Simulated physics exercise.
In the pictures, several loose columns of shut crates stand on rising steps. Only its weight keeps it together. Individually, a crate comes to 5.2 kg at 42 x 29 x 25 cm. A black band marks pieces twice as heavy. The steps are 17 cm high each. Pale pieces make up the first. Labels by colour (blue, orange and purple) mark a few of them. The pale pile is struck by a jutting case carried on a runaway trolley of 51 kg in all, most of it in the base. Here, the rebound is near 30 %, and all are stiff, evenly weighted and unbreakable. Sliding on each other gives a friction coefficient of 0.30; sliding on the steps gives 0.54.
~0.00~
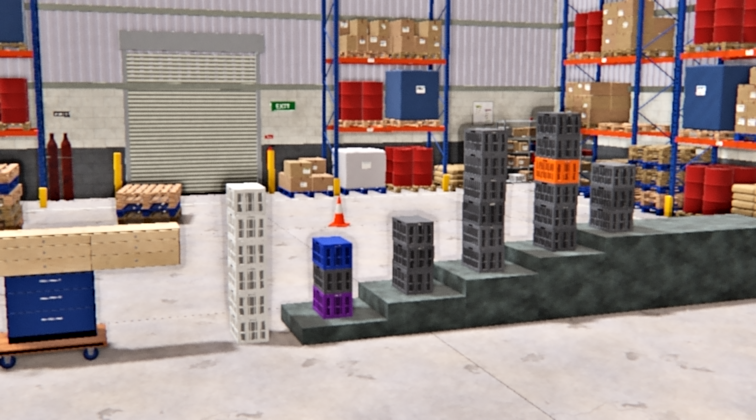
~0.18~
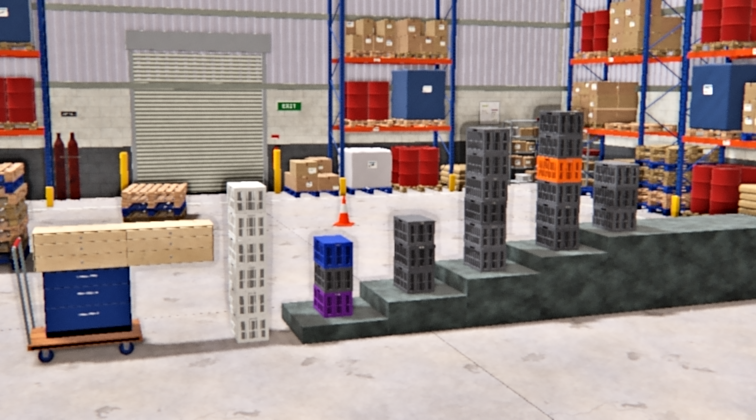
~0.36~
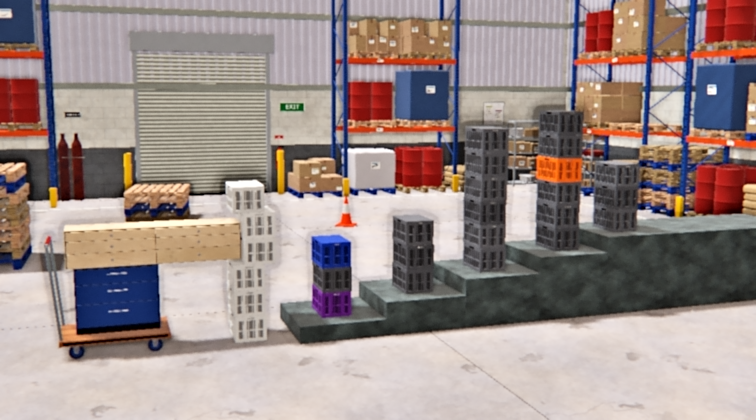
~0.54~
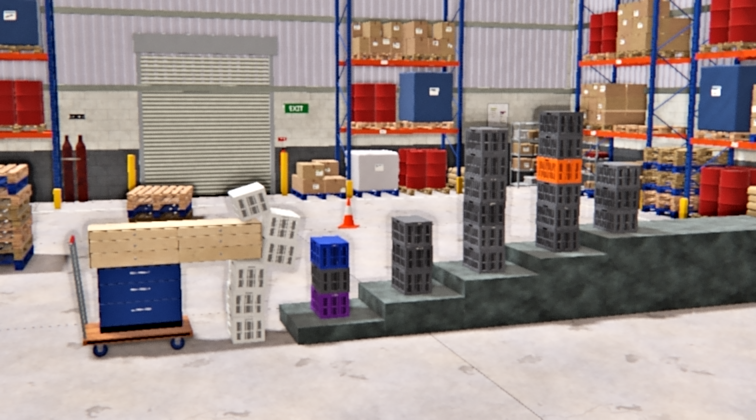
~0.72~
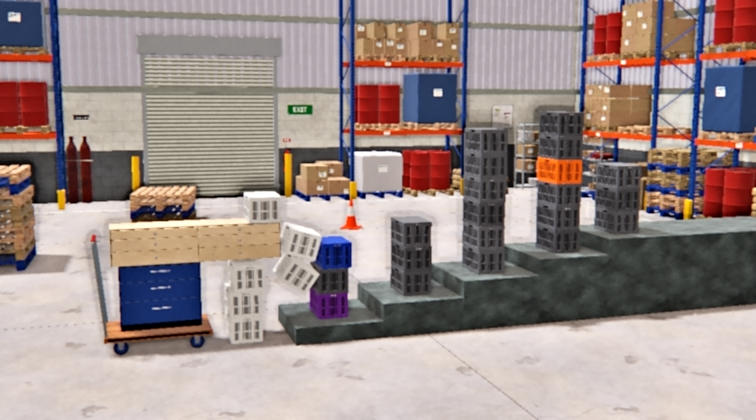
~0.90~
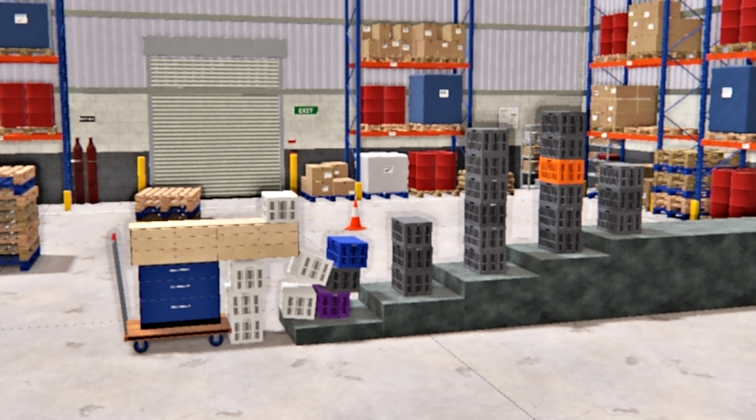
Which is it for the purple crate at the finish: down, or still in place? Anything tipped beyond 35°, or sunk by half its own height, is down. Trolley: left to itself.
Still in place.
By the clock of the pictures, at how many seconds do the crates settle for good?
At roughly 1.5 seconds.
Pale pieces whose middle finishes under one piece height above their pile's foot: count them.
That makes 1 in all.
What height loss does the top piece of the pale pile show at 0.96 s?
About 10 cm.
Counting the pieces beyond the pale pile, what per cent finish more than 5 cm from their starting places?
Fraction: 10 %.
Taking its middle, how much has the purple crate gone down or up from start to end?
Roughly 0 centimetres lower.
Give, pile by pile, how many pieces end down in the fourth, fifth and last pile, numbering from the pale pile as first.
Counting each pile, the fourth has 0, the fifth 0 and the last 0.
After 0.96 s, 2 of the pale pile down; none of the 21 other crates down, 2 disturbed; purple crate unmoved; blue crate leaning 6°.
After 1.02 s, 2 of the pale pile down; none of the 21 other crates down, 3 disturbed; purple crate shifted 23 mm; blue crate leaning 12°.
After 1.16 s, 2 of the pale pile down; 2 of the 21 other crates down; purple crate shifted 24 mm; blue crate leaning 40°, 12 cm lower.
After 1.32 s, 2 of the pale pile down; 2 of the 21 other crates down; purple crate unmoved; blue crate on its side.
At rest (1.9 s), 2 of the pale pile down; 2 of the 21 other crates down; purple crate unmoved; blue crate on its side; orange crate unmoved. As the last picture would show them, middles, purple crate near (329, 301), blue crate near (385, 277).
